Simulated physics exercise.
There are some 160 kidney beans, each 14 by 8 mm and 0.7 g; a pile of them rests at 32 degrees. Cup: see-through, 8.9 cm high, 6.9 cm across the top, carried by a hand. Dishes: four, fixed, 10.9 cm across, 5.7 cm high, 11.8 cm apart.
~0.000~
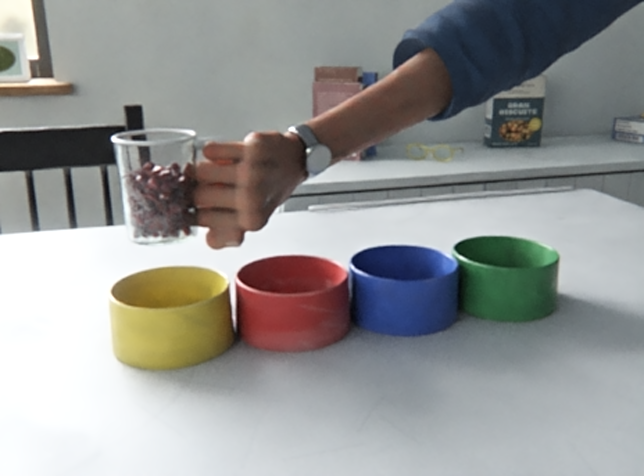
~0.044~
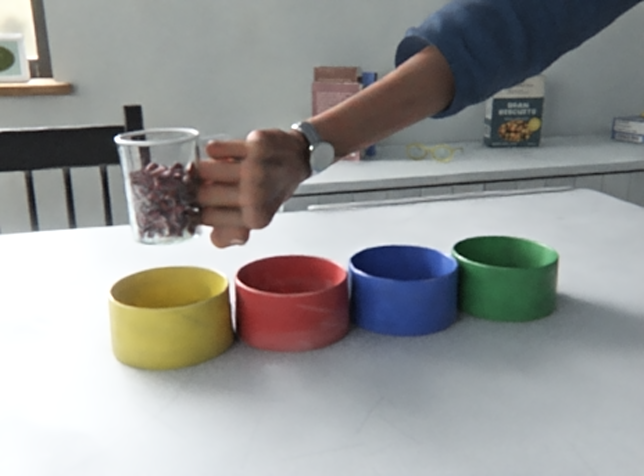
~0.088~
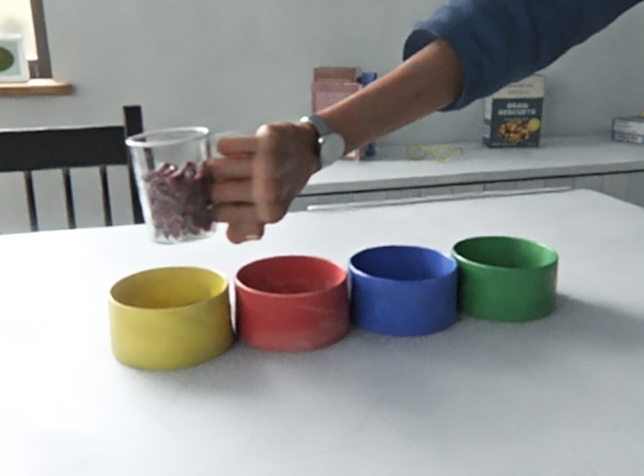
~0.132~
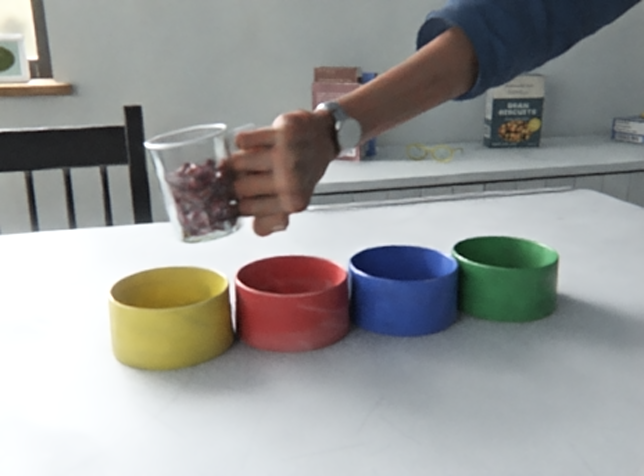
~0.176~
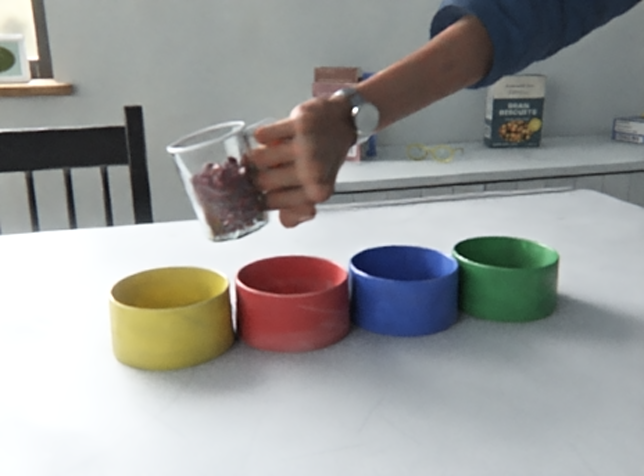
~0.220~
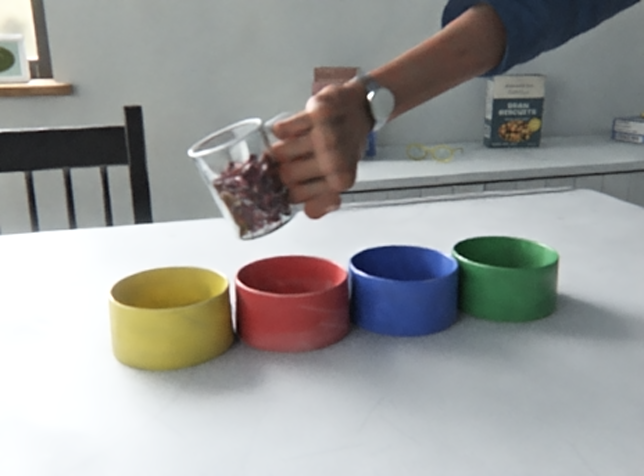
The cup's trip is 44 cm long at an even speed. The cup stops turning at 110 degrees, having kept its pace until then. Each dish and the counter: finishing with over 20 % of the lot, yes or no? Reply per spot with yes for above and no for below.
Red: No, below. Blue: No, below. Green: Yes, above. Yellow: No, below. Counter: No, below.
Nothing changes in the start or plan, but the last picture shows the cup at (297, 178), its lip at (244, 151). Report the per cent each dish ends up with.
You'd end up with red at 0, blue at 0, green at 100 and yellow at 0.
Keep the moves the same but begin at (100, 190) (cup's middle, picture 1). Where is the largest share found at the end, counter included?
The largest share ends at green.
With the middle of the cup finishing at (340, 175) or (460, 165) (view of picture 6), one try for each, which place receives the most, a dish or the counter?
Red; blue.
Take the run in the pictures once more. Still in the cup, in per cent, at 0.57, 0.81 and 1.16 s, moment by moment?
About 100, 95, 65 per cent.
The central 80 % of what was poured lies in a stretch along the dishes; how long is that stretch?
Close to 6 centimetres along the dishes.
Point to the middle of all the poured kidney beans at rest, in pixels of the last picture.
Roughly (509, 285).
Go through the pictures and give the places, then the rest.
In the first frame, cup at (159, 187), tilt 0 degrees, lip at (114, 139), moved 0.0 cm; middle of the pieces at (156, 198); yellow dish at (170, 286); red dish at (292, 274); blue dish at (403, 262); green dish at (505, 252).
In the second frame, cup at (163, 187), tilt 1 degrees, lip at (117, 140), moved 0.4 cm; middle of the pieces at (160, 198).
In the third frame, cup at (177, 186), tilt 4 degrees, lip at (129, 142), moved 1.6 cm; middle of the pieces at (174, 197).
In the fourth frame, cup at (199, 184), tilt 10 degrees, lip at (148, 145), moved 3.6 cm; middle of the pieces at (197, 196).
In the fifth frame, cup at (223, 183), tilt 16 degrees, lip at (170, 150), moved 5.7 cm; middle of the pieces at (223, 194).
In the sixth frame, cup at (247, 181), tilt 22 degrees, lip at (191, 154), moved 7.9 cm; middle of the pieces at (247, 193); yellow dish at (170, 287); red dish at (291, 274); blue dish at (403, 262); green dish at (505, 252). The cup turns about 140 degrees a second and travels 49 cm a second.
Then, at 0.57 s, tilt 71 degrees; cup holds 100 %.
Then, at 0.81 s, tilt 104 degrees; cup holds 95 %.
After 1.16 s, tilt 110 degrees; cup holds 65 %, green 30 %.
By 2.6 s all is still; red 0 %, blue 0 %, green 100 %, yellow 0 %, counter 0 %.
